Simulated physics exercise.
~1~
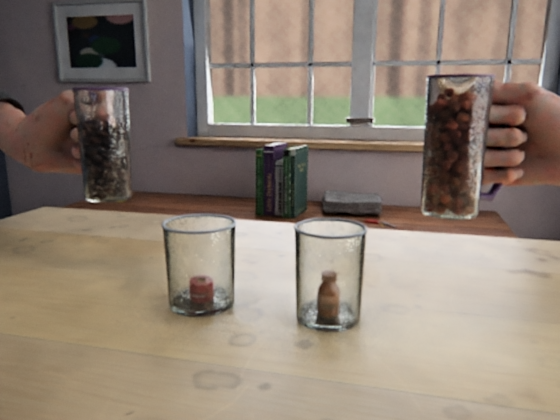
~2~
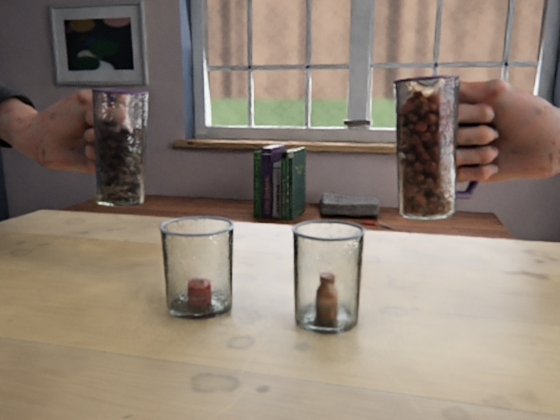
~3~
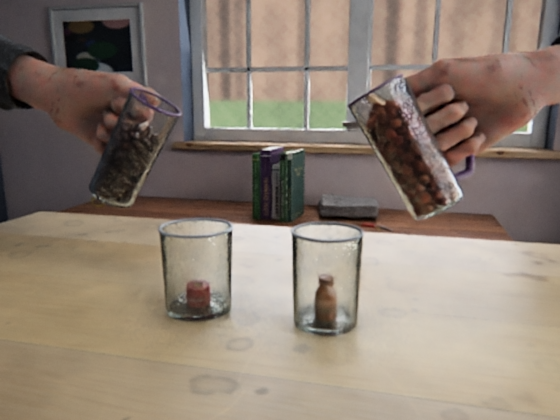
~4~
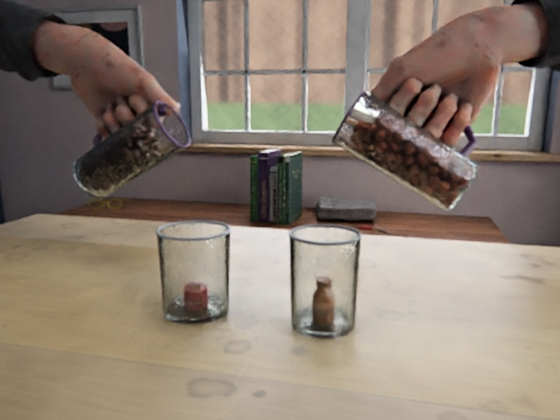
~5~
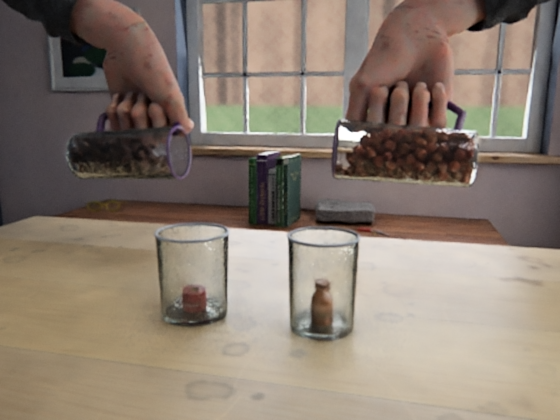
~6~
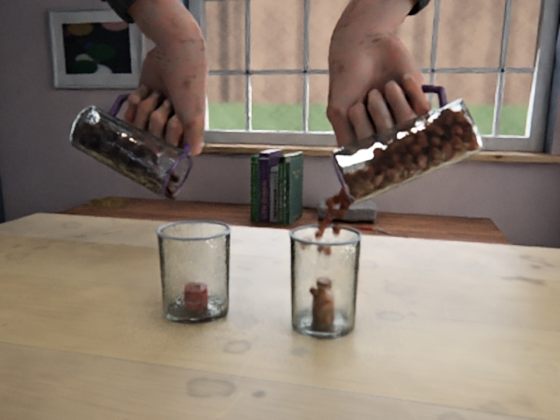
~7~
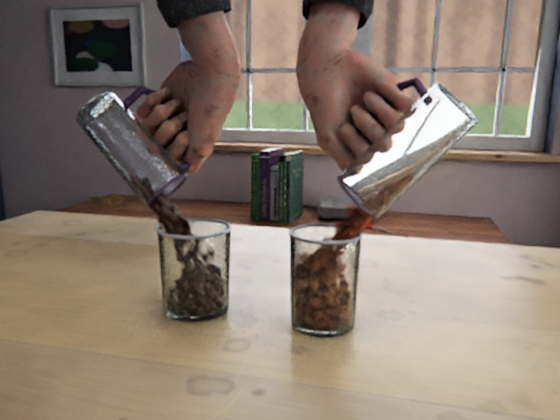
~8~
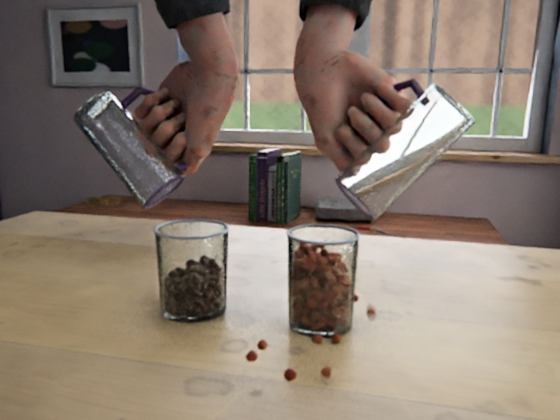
Two hands holding clear mugs of small dark and reddish-brown pieces move inward and tip them over two glasses, each with a small object inside, burying both objects; the left glass ends about half full, the right fuller, with several pieces scattered on the table.
